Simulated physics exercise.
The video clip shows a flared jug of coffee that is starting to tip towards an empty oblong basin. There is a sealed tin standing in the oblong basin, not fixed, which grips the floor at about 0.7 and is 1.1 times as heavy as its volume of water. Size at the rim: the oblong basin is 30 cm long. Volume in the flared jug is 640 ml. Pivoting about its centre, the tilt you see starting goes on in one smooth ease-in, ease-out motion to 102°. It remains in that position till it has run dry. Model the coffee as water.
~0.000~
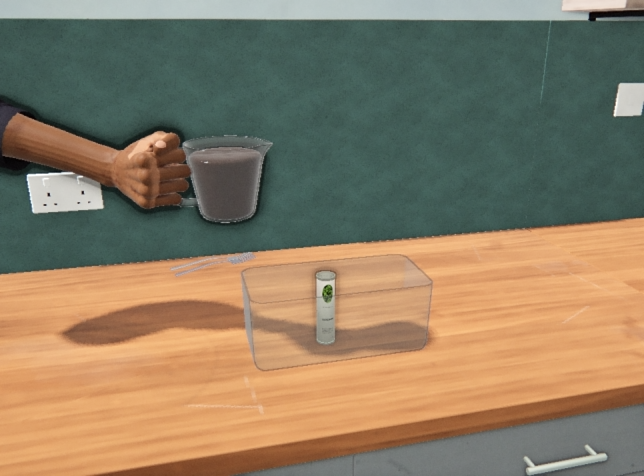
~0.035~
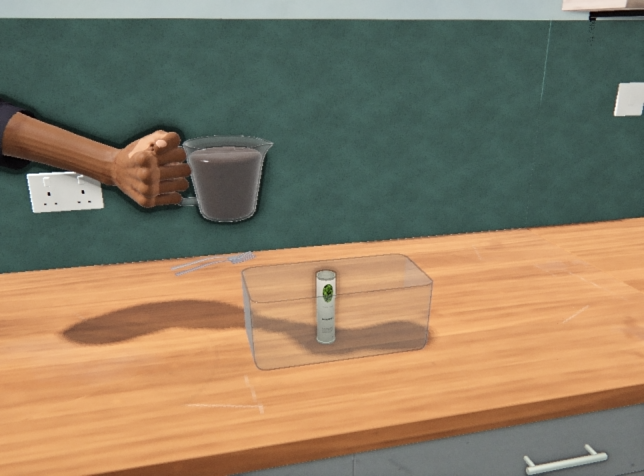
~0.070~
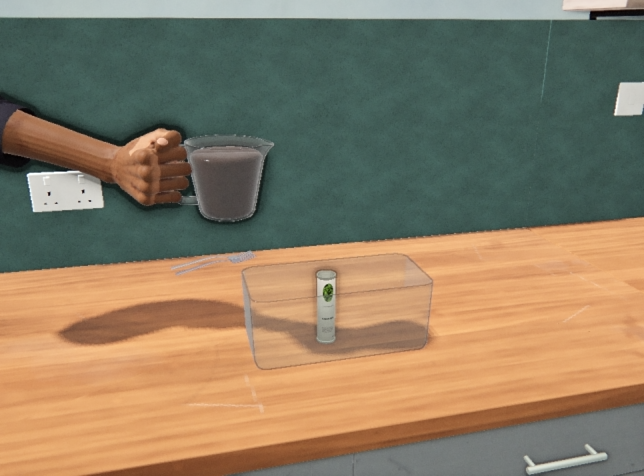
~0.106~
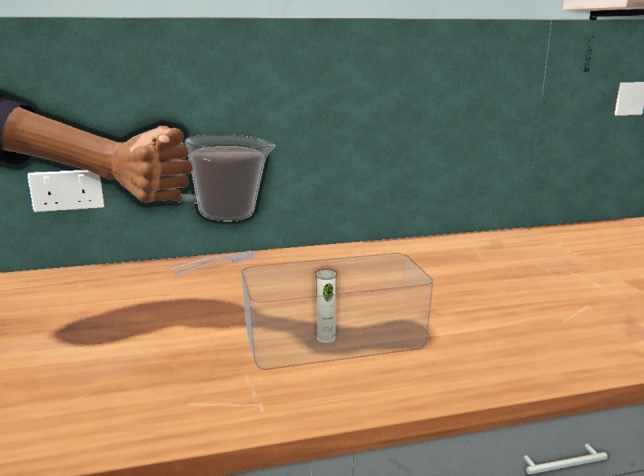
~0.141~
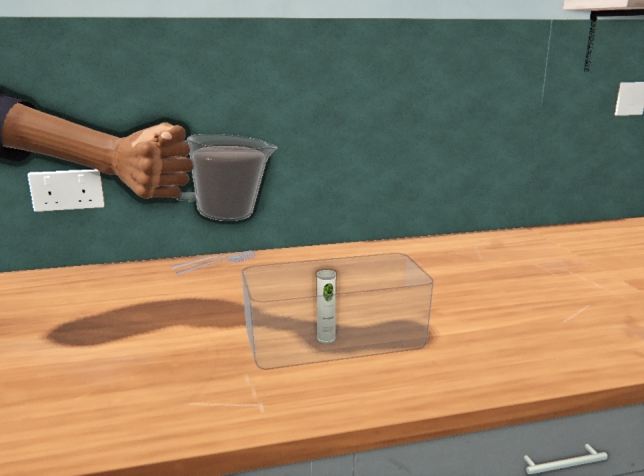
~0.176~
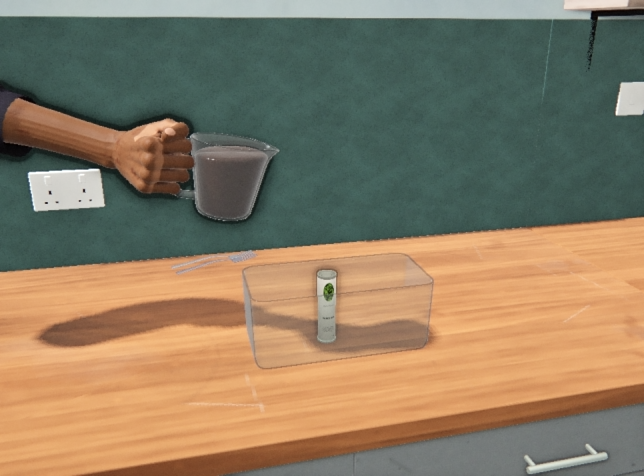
A kitchen worktop of pale orange wood stands before a dark green wall with white sockets, seen from slightly above by a still camera. An empty, clear oblong basin sits near the centre with a slim whitish tin showing a green emblem, while at upper left a hand grips a flared jug of greyish-brown coffee. The hand holds the jug almost still, then slowly tilts it slightly rightward.
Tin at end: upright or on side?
My bet is it won't last.
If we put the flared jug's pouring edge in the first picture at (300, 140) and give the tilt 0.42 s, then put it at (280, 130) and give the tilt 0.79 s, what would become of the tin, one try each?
First it stays on its base; then it tips over.
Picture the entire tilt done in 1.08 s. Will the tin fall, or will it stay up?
In that case the tin overturns.
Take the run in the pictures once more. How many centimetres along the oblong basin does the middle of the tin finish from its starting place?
In the end the tin's centre has shifted about 10.0 centimetres.
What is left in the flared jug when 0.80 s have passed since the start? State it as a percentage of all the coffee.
Close to 16 percent of the whole amount.
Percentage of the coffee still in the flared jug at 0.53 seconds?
About 70 percent.
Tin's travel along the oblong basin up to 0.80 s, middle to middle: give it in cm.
I'd put it at around 0 centimetres.
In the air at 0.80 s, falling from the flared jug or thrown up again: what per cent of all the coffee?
Around 24 per cent of the liquid is in flight.
Then, 0.53 s in, the tilt is 69° and 71 per cent is still to pour; the tin stands where it began.
Then, 0.80 s in, the tilt is 100° and 16 per cent is still to pour; the tin stands where it began.
Then, 1.07 s in, the tilt is 102° and 0 per cent is still to pour; the tin leans 51°.
Then, 1.37 s in, the tilt is 102° and 0 per cent is still to pour; the tin lies on its side.
Finally, the tin lies on its side.
